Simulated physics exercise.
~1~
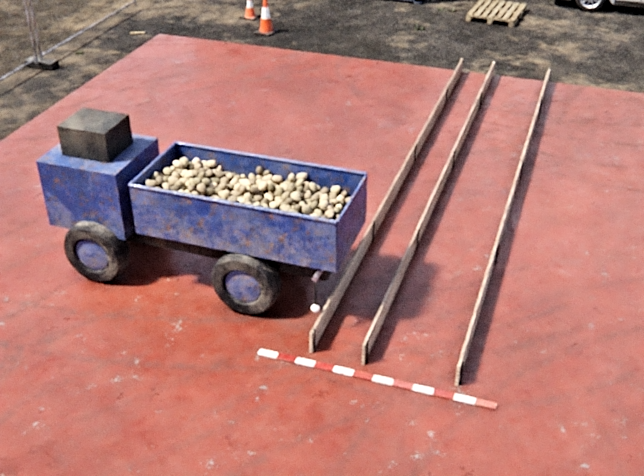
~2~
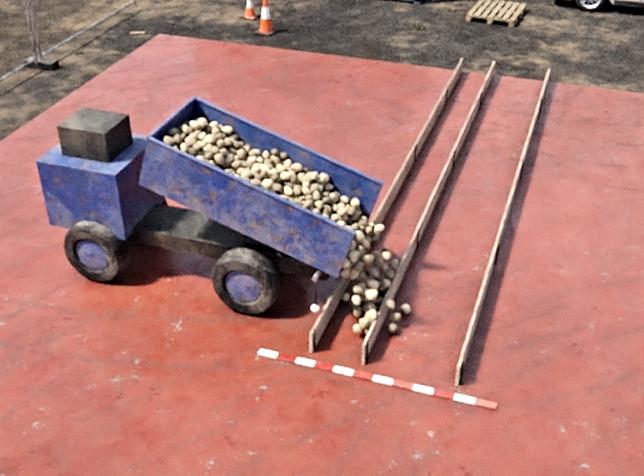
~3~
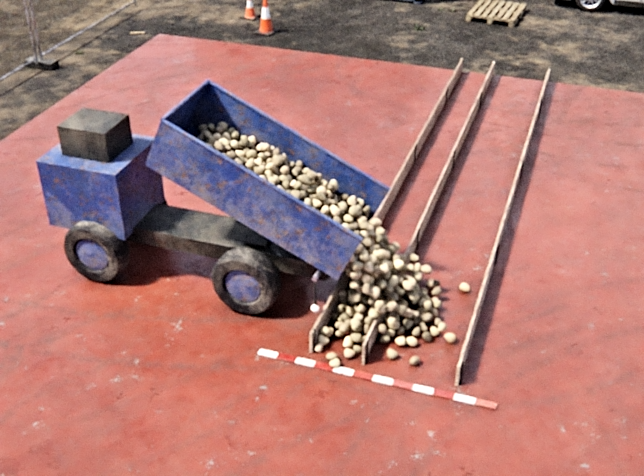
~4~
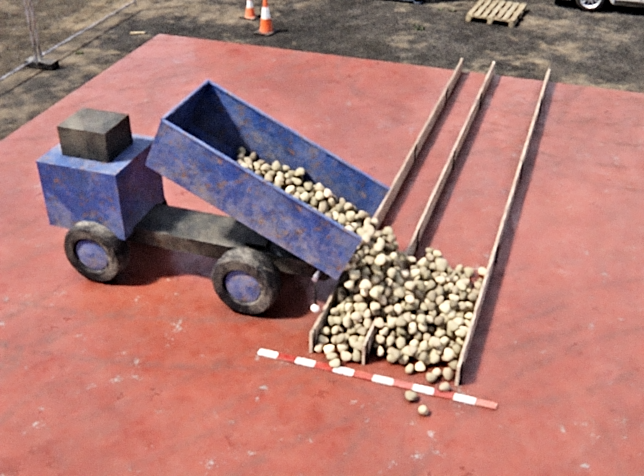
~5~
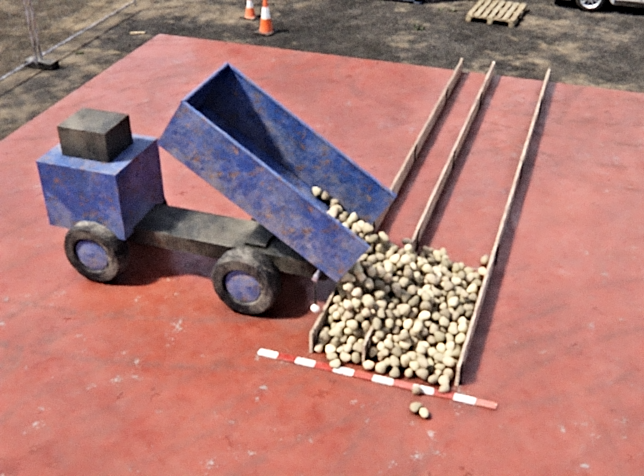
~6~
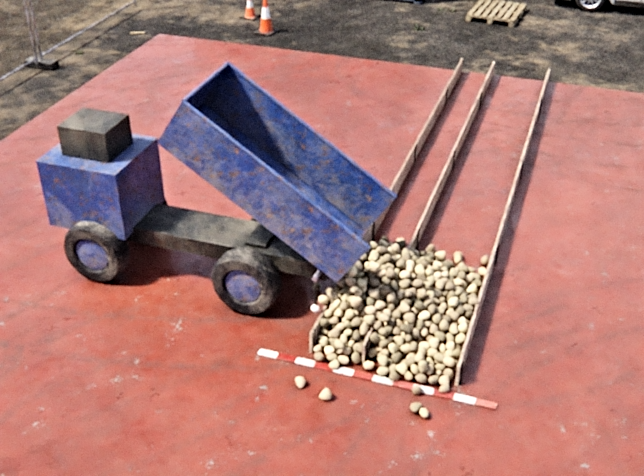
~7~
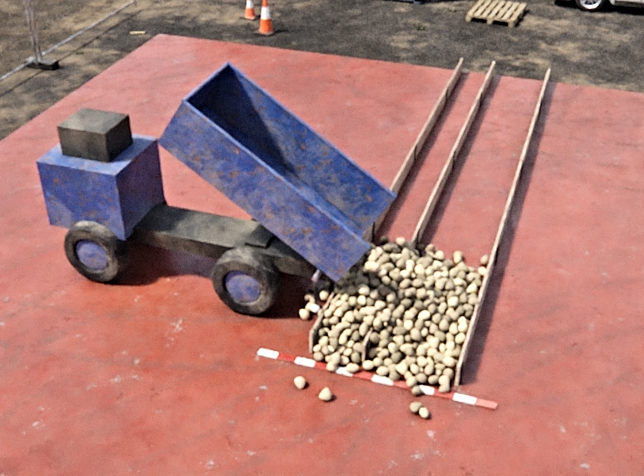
At the start, a blue toy-like tipper truck filled with pale rounded stones stands on a red floor, its back facing three long planks on the right. The body tilts up at the front, and stones begin spilling from its lower end around the nearest planks. It rises further and pauses while the stones keep pouring, burying the middle plank's near end and spreading to the farthest one. The body then tips more steeply and empties. At the end it stays raised, with the stones heaped mostly between the outer planks and a few lying loose in front.
